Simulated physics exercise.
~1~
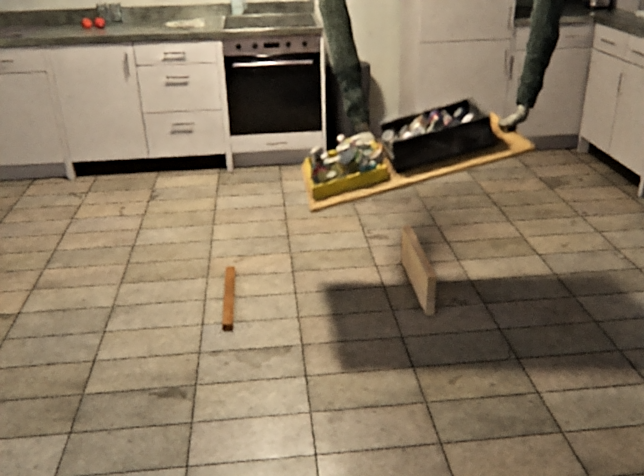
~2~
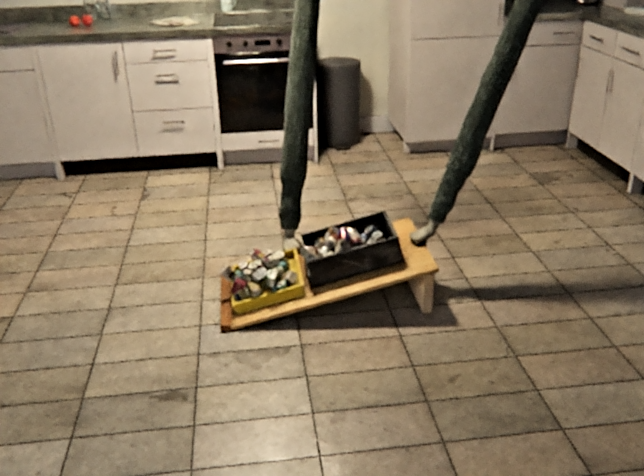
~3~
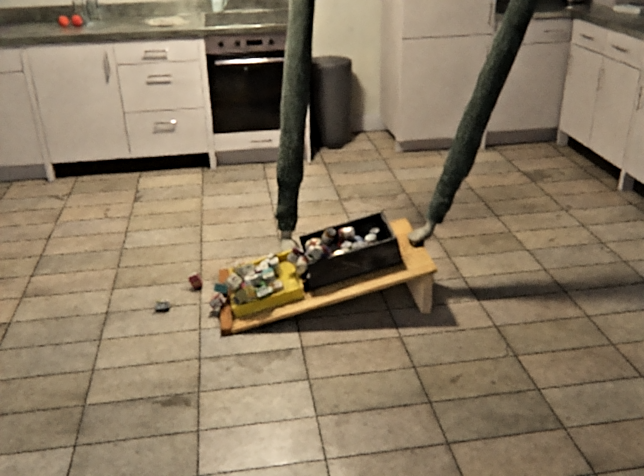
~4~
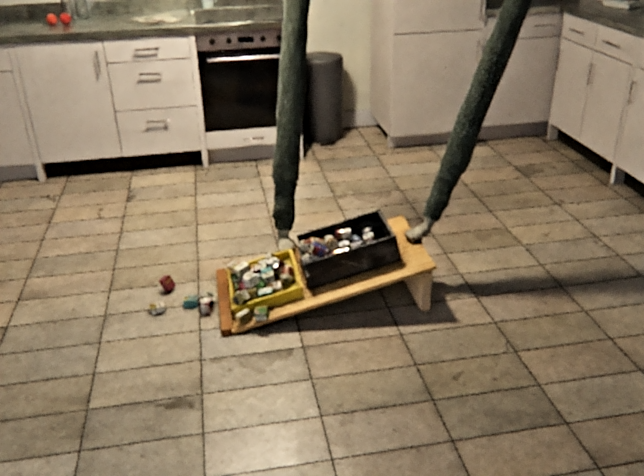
Two arms in dark green sleeves hold a tilted wooden board above a tiled kitchen floor, seen from slightly above, with white cupboards and an oven behind. On the board sit a yellow crate of small cartons at the lower left and a black crate of mini cans at the right. The arms swing it swiftly down and leftward until its low end meets a reddish-brown batten and its raised end rests on an upright wooden block. The cartons surge left, and several tumble over the yellow crate's end. A few lie scattered on the floor beyond the batten, while most contents remain in both crates.
